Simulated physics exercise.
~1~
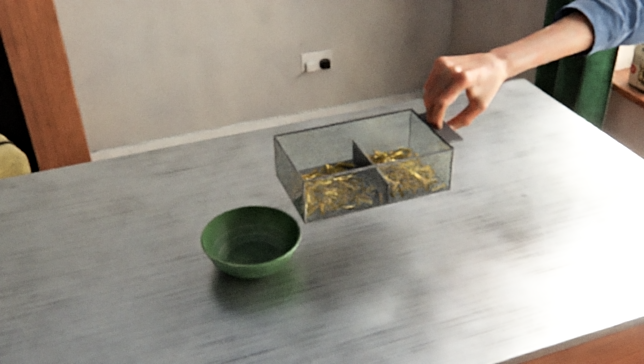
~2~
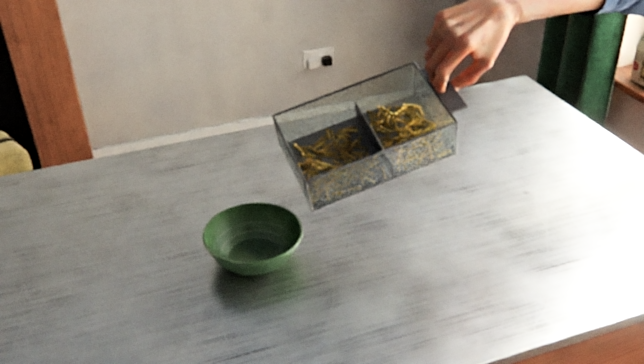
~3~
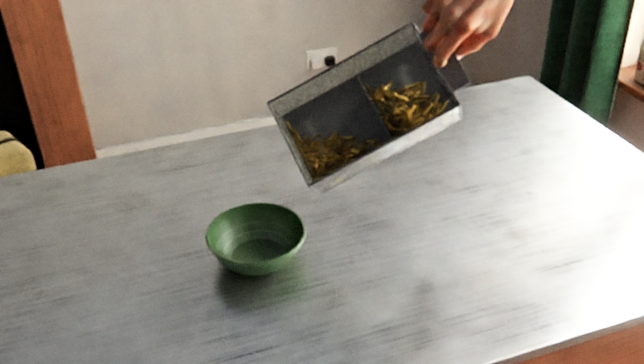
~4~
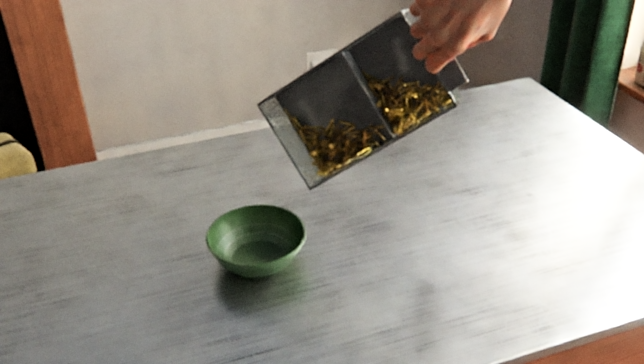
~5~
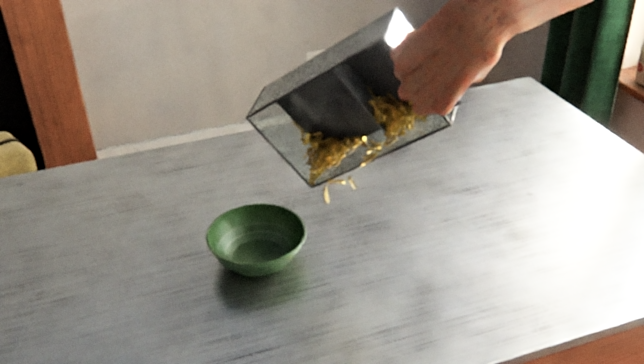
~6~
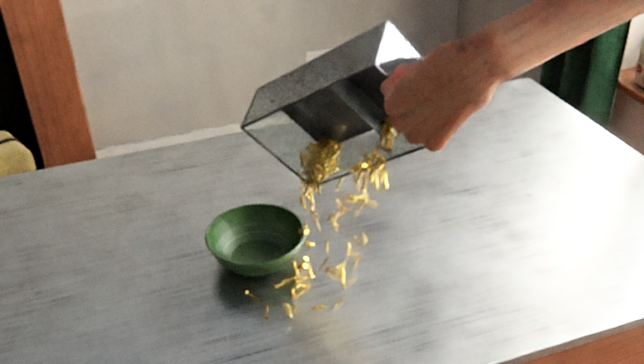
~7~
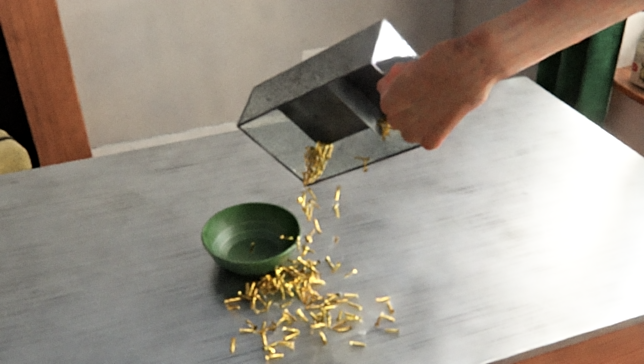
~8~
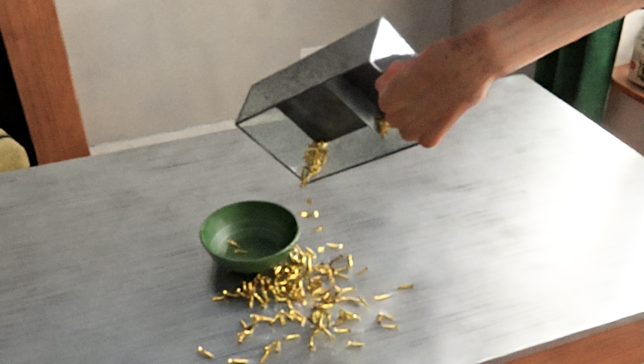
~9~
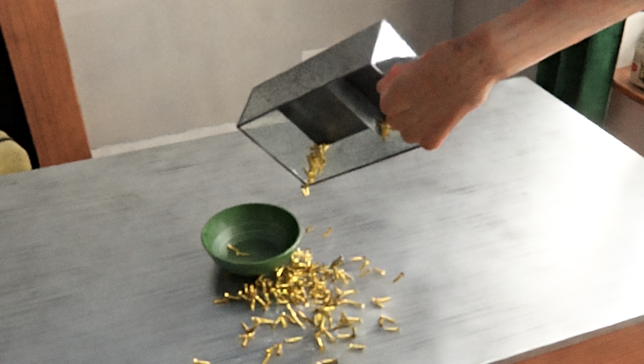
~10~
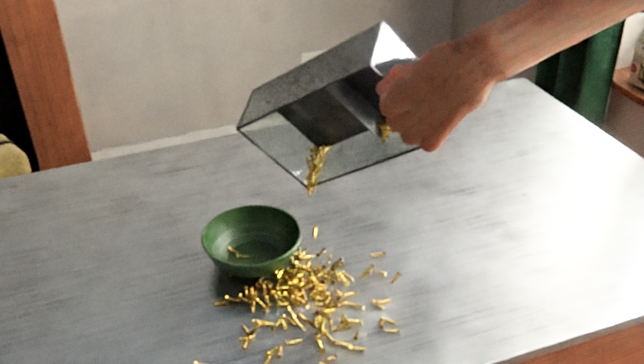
On a grey tabletop, a hand tips a divided clear box, spilling brass-coloured screws mostly beside a green bowl, some still inside the box.
